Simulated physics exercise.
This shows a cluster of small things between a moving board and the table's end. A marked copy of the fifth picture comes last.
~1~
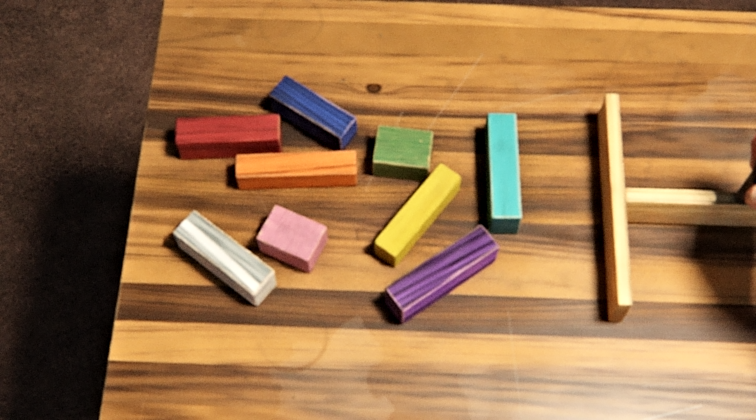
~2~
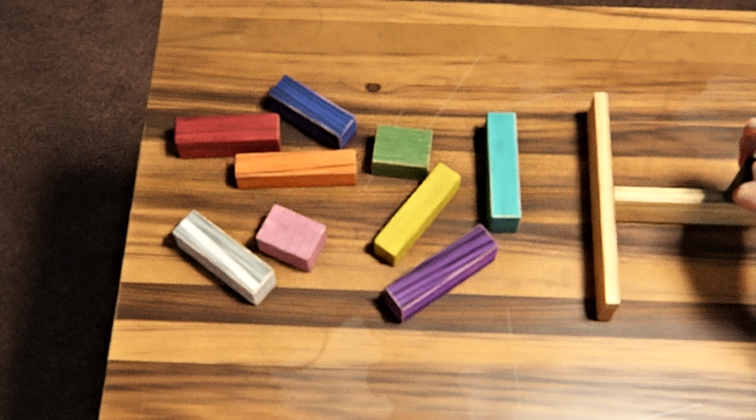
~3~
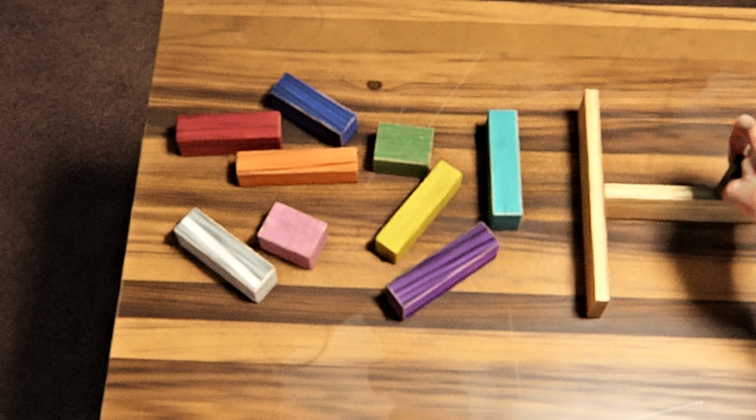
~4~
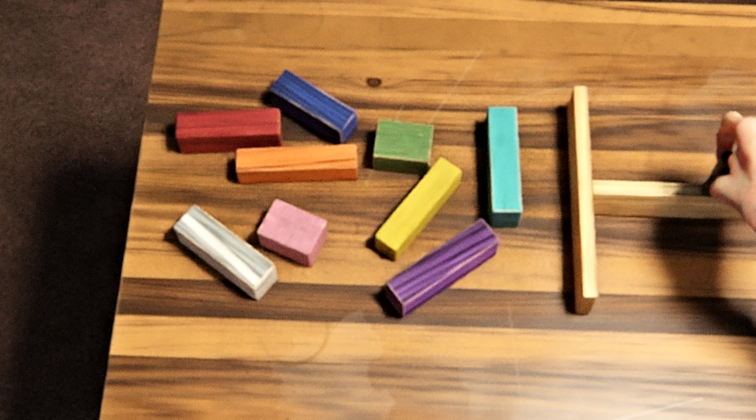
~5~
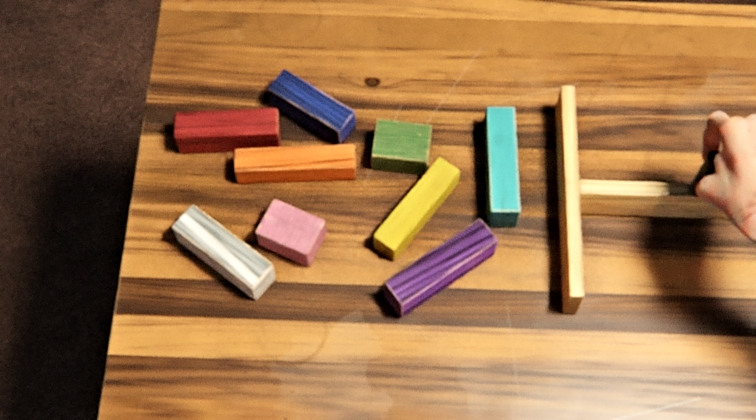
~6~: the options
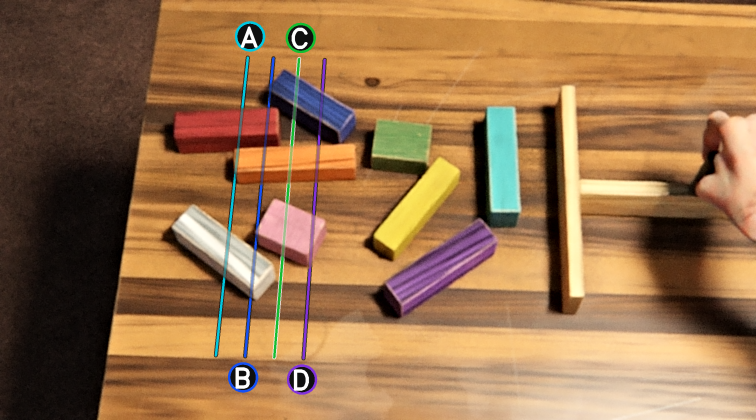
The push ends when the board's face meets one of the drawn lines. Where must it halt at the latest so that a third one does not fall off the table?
Up to line A.
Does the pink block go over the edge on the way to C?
No.
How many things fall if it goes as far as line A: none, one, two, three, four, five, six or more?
Two.
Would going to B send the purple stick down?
By then, no.
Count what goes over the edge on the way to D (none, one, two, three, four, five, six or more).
The count is none.
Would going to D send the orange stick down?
No.
On the marked copy, A at (233, 197); B at (260, 198); C at (287, 198); D at (315, 199).
Taking A. A third of the way, board (450, 182); blue stick (307, 105); purple stick (407, 277).
Two thirds of the way, board (327, 178); red stick (177, 131); orange stick (209, 165).
When it is over, board (233, 175); red stick over the edge; orange stick over the edge; two fallen.
As for the rest, B is within the limit but short; C is within the limit but short; D is within the limit but short.
